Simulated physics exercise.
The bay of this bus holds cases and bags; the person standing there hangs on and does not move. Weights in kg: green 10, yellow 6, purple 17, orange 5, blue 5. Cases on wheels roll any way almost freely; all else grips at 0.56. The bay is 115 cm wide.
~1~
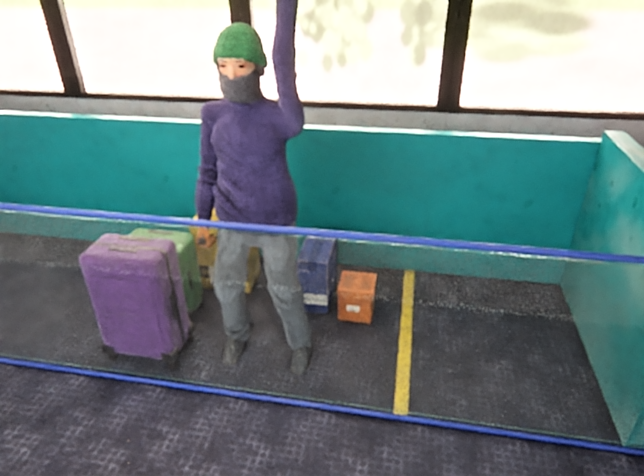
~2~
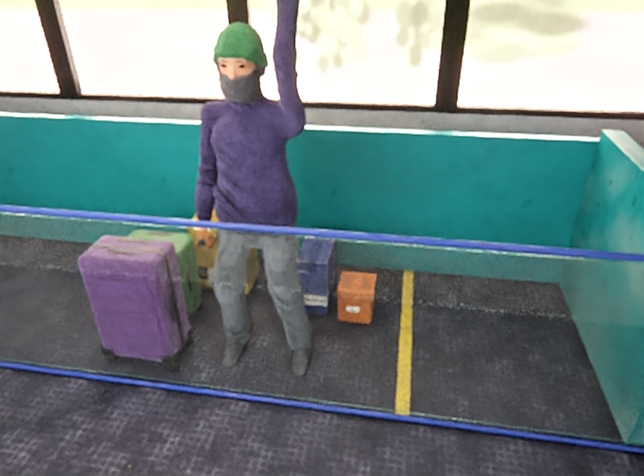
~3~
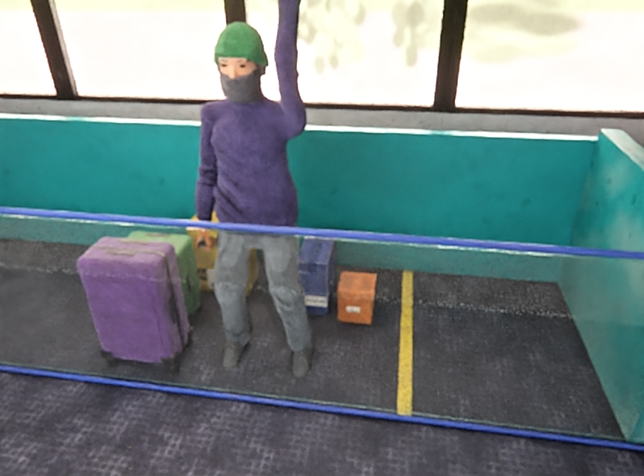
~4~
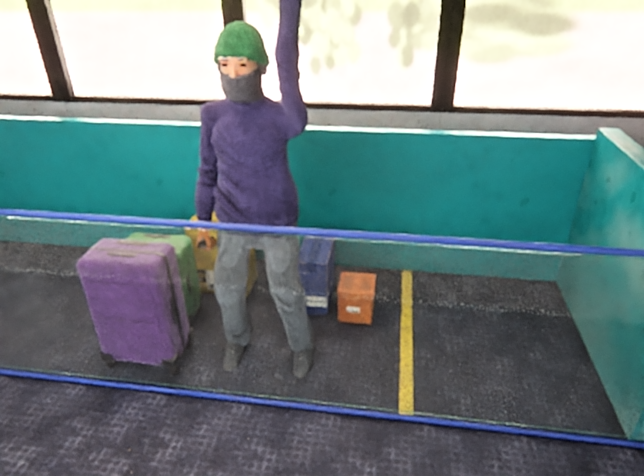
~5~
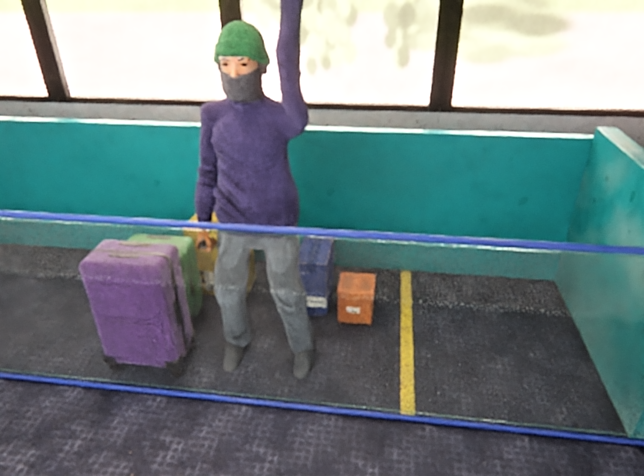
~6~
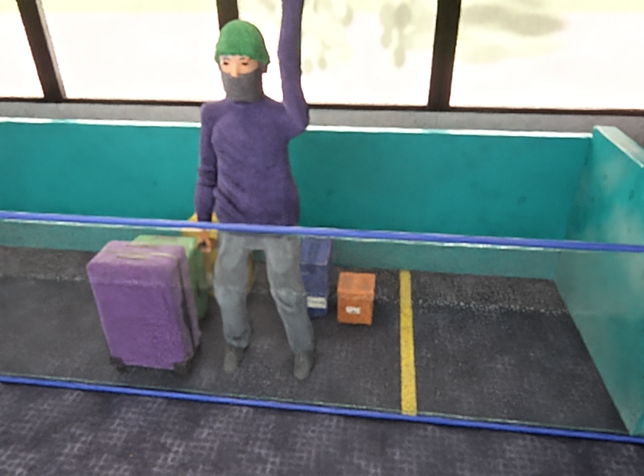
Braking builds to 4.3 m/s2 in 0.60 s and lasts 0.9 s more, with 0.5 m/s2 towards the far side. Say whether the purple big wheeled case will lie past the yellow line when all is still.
Here the purple big wheeled case stops short of the yellow line.
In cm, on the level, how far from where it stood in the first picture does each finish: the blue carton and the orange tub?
Moved: Blue carton 80, orange tub 110.
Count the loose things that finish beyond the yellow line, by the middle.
In all, 3.
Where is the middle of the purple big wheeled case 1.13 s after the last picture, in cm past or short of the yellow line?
About 110 cm short of it.
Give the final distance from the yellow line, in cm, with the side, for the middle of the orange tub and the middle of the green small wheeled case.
Orange tub 80 past, green small wheeled case 50 past.
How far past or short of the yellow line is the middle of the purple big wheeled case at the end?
About 110 cm short of it.
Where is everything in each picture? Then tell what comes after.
In the first picture, purple big wheeled case (141, 302), orange tub (357, 297).
In the second picture, purple big wheeled case (140, 304), orange tub (357, 298).
In the third picture, purple big wheeled case (139, 306), orange tub (357, 298).
In the fourth picture, purple big wheeled case (140, 307), orange tub (357, 298).
In the fifth picture, purple big wheeled case (142, 309), orange tub (356, 299).
In the sixth picture, purple big wheeled case (150, 311), orange tub (356, 299).
Then, 0.23 s after the last picture the purple big wheeled case is 110 cm short of the yellow line, tilted 0°, near (173, 313) in the last picture's view; the green small wheeled case 106 cm short of the yellow line, tilted 0°.
Then, 0.63 s after the last picture the purple big wheeled case is 108 cm short of the yellow line, tilted 0°, near (174, 317) in the last picture's view; the green small wheeled case 47 cm short of the yellow line, tilted 0°.
Then, 1.13 s after the last picture the purple big wheeled case is 108 cm short of the yellow line, tilted 0°, near (174, 317) in the last picture's view; the green small wheeled case 34 cm past the yellow line, tilted 0°.
In the final state, green small wheeled case crosses the yellow line; yellow pack stops short of the yellow line; purple big wheeled case stops short of the yellow line; orange tub crosses the yellow line; blue carton crosses the yellow line.
